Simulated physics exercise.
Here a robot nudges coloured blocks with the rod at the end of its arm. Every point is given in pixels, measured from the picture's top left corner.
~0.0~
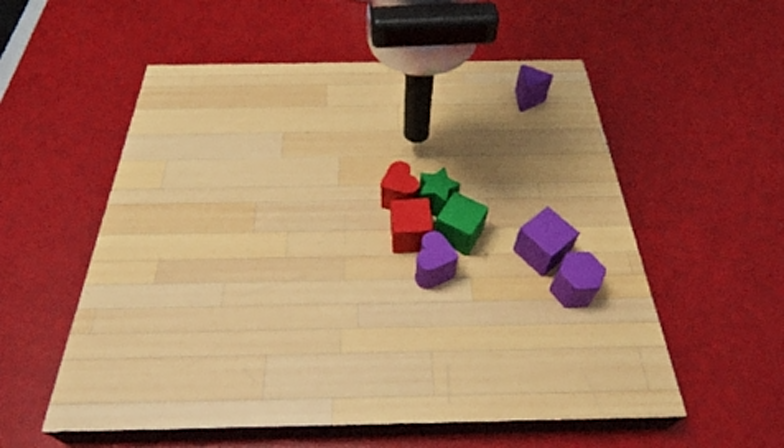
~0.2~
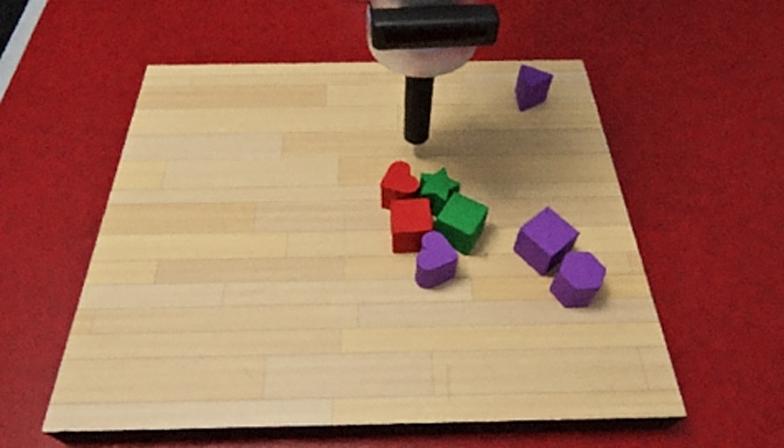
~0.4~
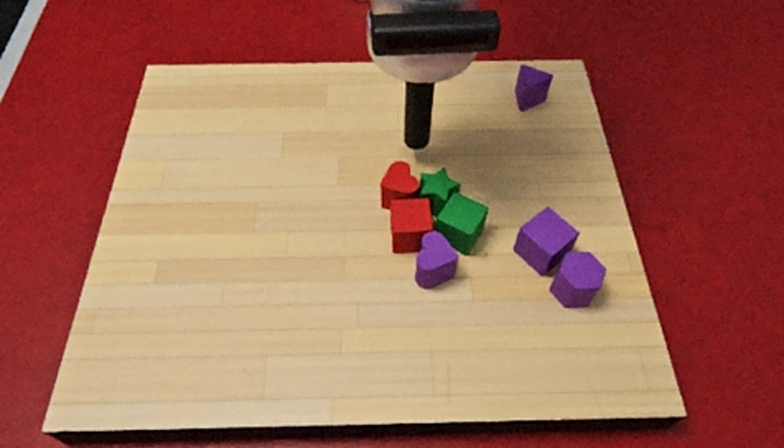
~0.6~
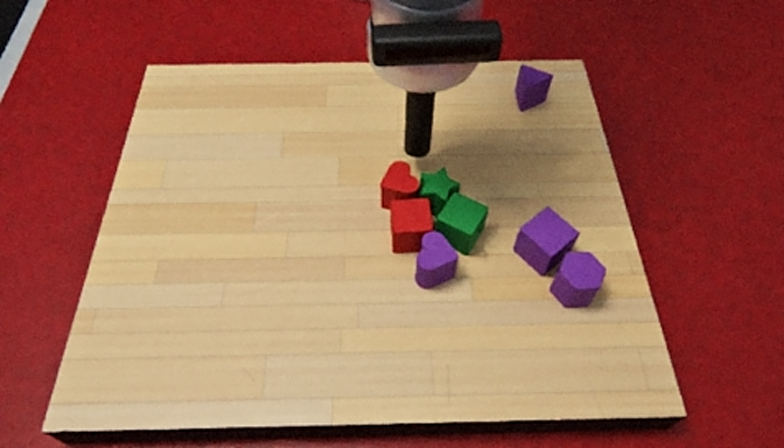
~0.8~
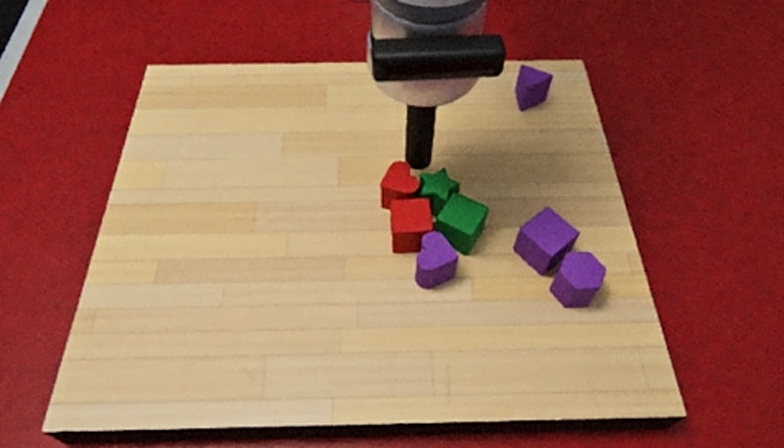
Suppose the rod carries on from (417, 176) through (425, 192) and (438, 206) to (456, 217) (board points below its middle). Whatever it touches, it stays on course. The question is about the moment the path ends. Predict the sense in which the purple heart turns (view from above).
Answer: Against the clock.
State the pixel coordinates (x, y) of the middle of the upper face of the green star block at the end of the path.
My prediction: (469, 218).
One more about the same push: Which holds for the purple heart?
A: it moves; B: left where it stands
Answer: A.
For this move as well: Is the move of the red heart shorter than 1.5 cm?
Answer: Yes.
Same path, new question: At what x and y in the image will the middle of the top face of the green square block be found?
It should be at (496, 245) by then.
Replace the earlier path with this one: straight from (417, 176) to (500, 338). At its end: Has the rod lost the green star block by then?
No.
What follows on the original path. Halfway along, rod (432, 184); red square block (412, 223), turned 20° clockwise; purple heart (436, 263), turned 15° anticlockwise; green star block (445, 198); green square block (473, 223), turned 15° anticlockwise.
At the end, rod (458, 203); red heart still; red square block (415, 228), turned 40° clockwise; purple heart (435, 268), turned 25° anticlockwise; green star block (469, 218); green square block (496, 245).
